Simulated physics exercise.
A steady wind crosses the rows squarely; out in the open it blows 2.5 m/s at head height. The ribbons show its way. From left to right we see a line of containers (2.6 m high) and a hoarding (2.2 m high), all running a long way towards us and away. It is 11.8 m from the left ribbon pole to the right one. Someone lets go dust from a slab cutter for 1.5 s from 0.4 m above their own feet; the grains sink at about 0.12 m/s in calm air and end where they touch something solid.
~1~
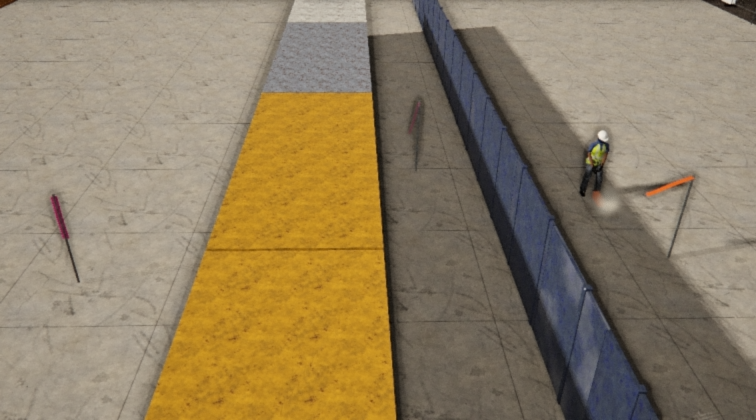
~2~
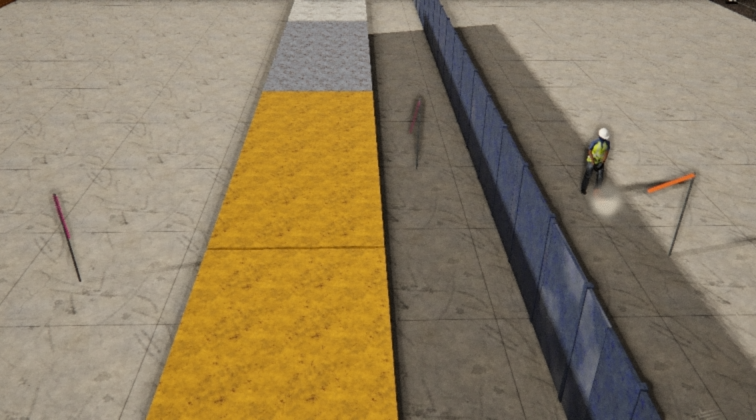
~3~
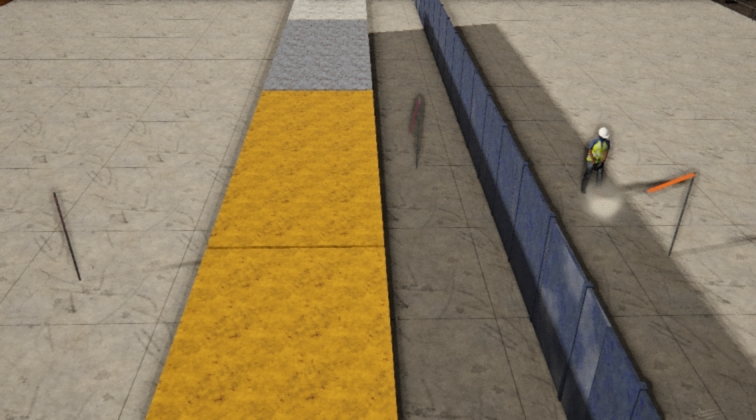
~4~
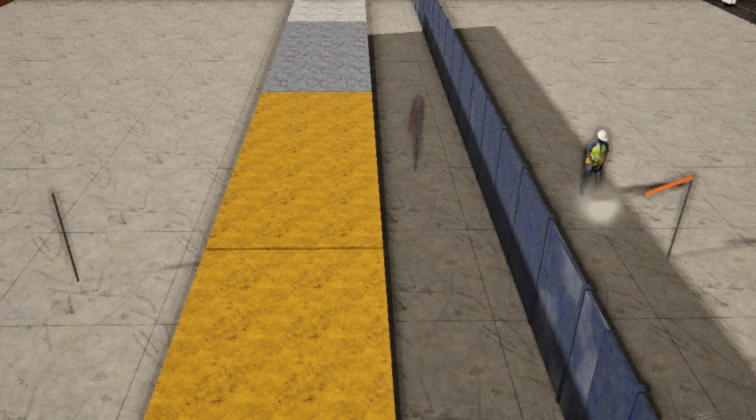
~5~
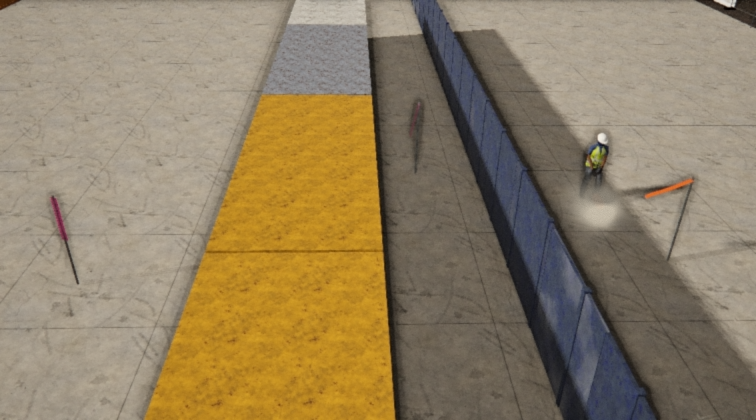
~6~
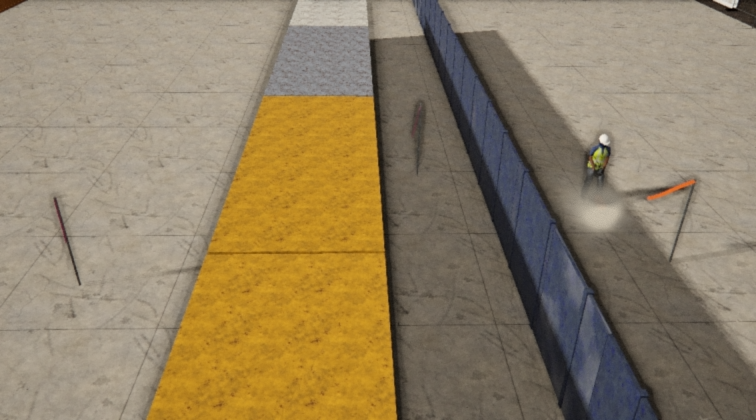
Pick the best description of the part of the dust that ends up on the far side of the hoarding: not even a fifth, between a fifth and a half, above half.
It is between a fifth and a half that ends up on the far side.
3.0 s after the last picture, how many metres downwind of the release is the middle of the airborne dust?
About 1.5 m.
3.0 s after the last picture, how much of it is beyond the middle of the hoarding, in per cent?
About 10 %.
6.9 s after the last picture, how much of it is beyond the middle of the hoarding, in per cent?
Near 30 %.
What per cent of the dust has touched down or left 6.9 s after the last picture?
About 60 %.
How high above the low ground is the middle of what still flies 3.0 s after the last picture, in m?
About 0.8 m.
Then, 1.5 s after the last picture, 15 % is no longer flying here, and 0 % is beyond the hoarding; the middle of what still flies is 0.5 m above the low ground, near (577, 204).
Then, 3.0 s after the last picture, 33 % is no longer flying here, and 9 % is beyond the hoarding; the middle of what still flies is 0.8 m above the low ground, near (547, 189).
Then, 6.9 s after the last picture, 60 % is no longer flying here, and 31 % is beyond the hoarding; the middle of what still flies is 2.9 m above the low ground, near (296, 102).
Then, 19.0 s after the last picture, 86 % is no longer flying here, and 36 % is beyond the hoarding.
Then, 44.0 s after the last picture, 99 % is no longer flying here, and 36 % is beyond the hoarding.
